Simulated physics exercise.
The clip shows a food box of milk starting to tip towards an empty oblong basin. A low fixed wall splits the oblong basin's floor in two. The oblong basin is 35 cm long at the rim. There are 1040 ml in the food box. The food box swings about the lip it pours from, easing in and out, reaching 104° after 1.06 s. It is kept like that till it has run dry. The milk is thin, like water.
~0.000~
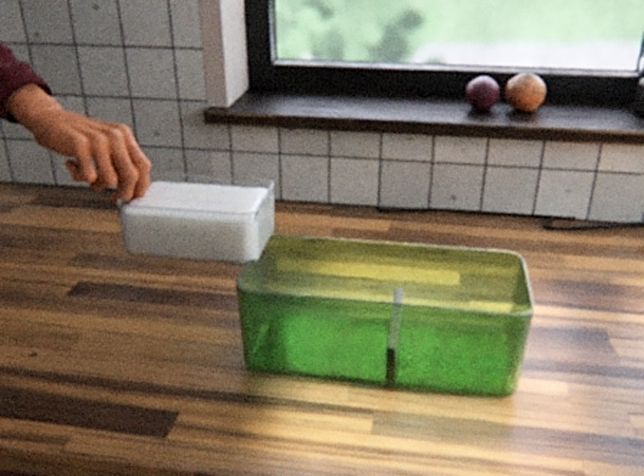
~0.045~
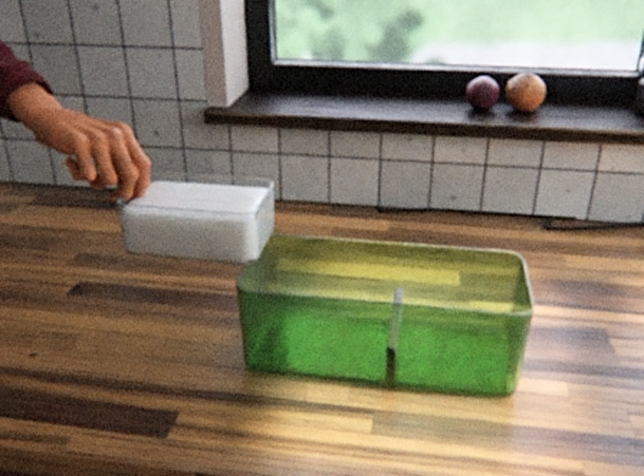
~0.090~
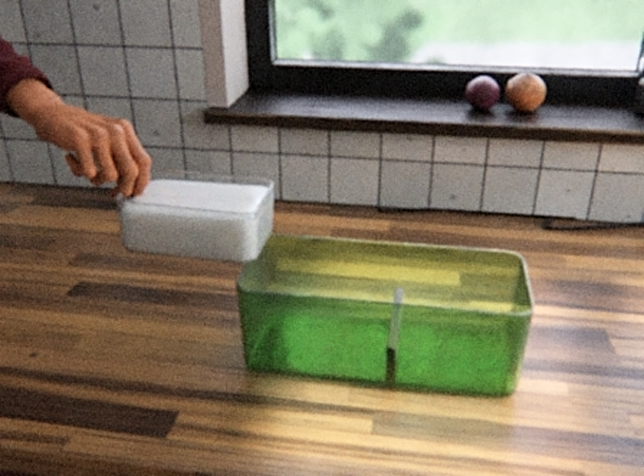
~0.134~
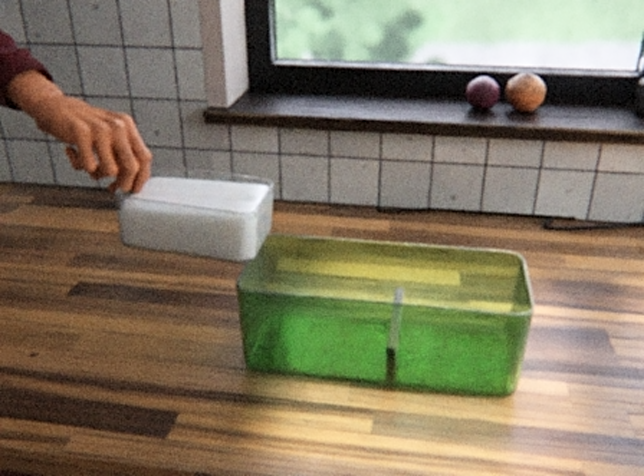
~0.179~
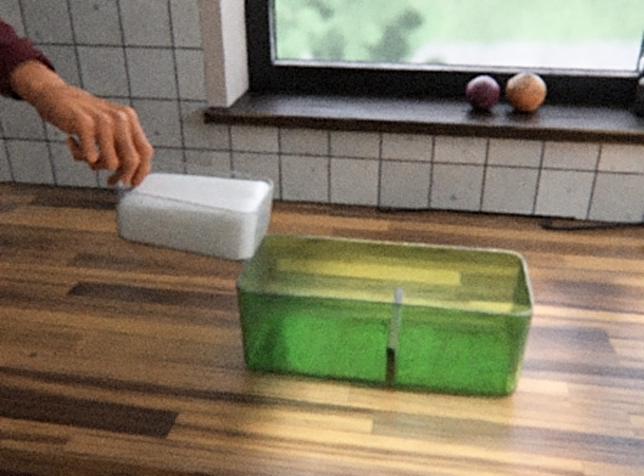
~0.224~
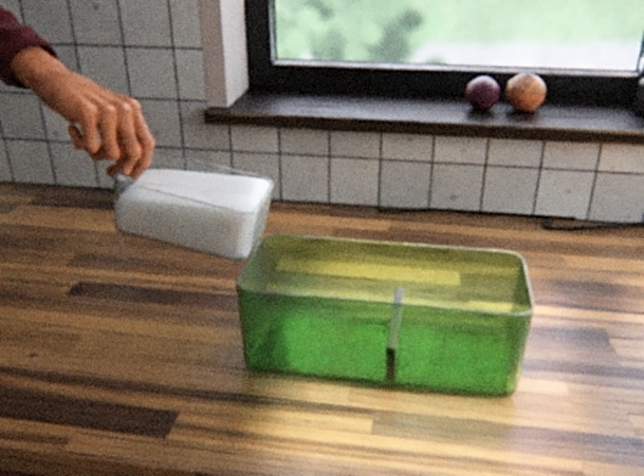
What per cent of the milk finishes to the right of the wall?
The far part has some 7 per cent.
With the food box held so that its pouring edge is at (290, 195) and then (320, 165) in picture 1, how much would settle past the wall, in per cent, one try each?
First 30, then 65 per cent.
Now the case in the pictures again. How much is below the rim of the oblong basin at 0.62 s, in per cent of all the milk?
Near 14 in a hundred.
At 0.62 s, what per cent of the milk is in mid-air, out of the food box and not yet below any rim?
Some 40 per cent.
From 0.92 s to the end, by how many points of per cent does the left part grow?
Some 7 per cent.
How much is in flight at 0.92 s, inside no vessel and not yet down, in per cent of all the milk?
About 6 per cent.
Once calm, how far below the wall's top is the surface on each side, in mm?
Some 22 mm on the left and 52 mm on the right.
By 0.62 s the tilt is 66° and 46 per cent is still to pour, 15 is left of the wall and 0 right of it.
By 0.92 s the tilt is 100° and 7 per cent is still to pour, 77 is left of the wall and 3 right of it.
By 1.23 s the tilt is 104° and 0 per cent is still to pour, 84 is left of the wall and 5 right of it.
By 1.56 s the tilt is 104° and 0 per cent is still to pour, 83 is left of the wall and 6 right of it.
At rest 83 per cent lies left of the wall, 7 right of it and 10 outside.
